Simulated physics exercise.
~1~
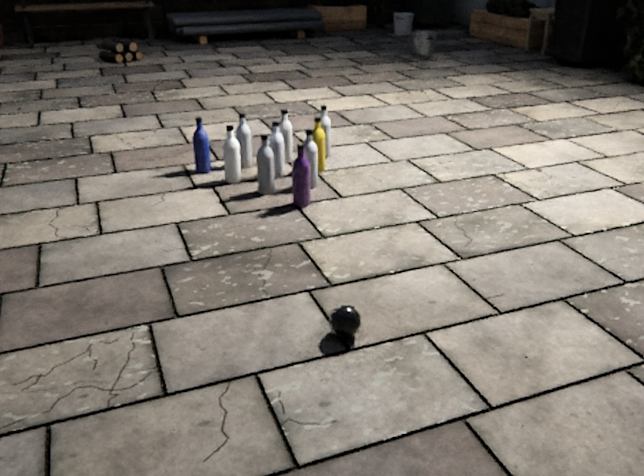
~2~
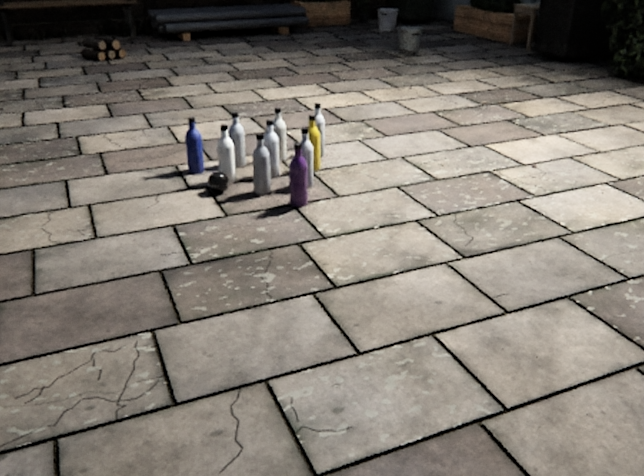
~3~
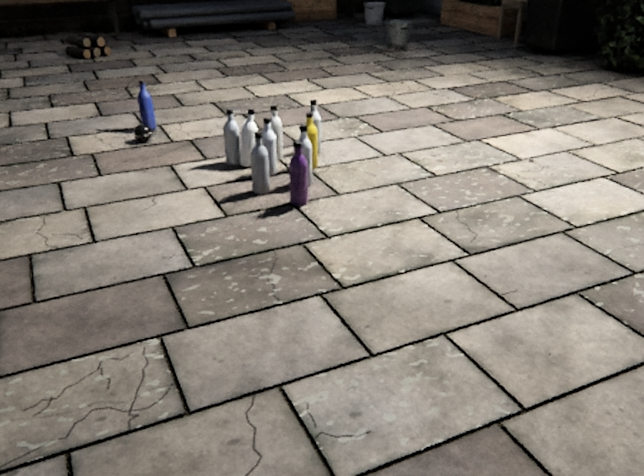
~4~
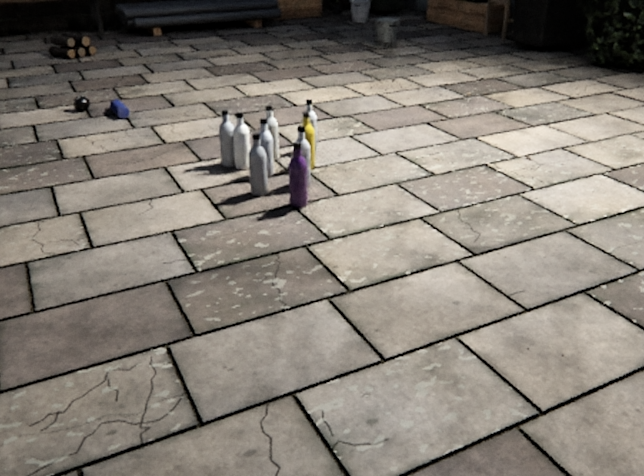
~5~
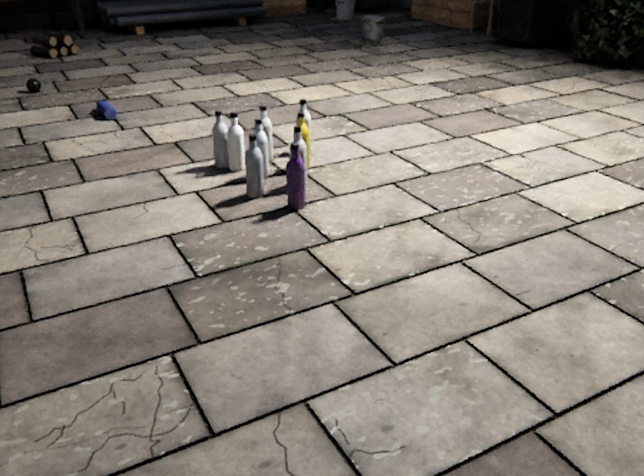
A dark ball rolled across the stone paving into a cluster of capped bottles and knocked the blue one away to the left, where it toppled onto its side, while the purple, yellow and pale bottles stayed upright and the ball rolled on beyond it.
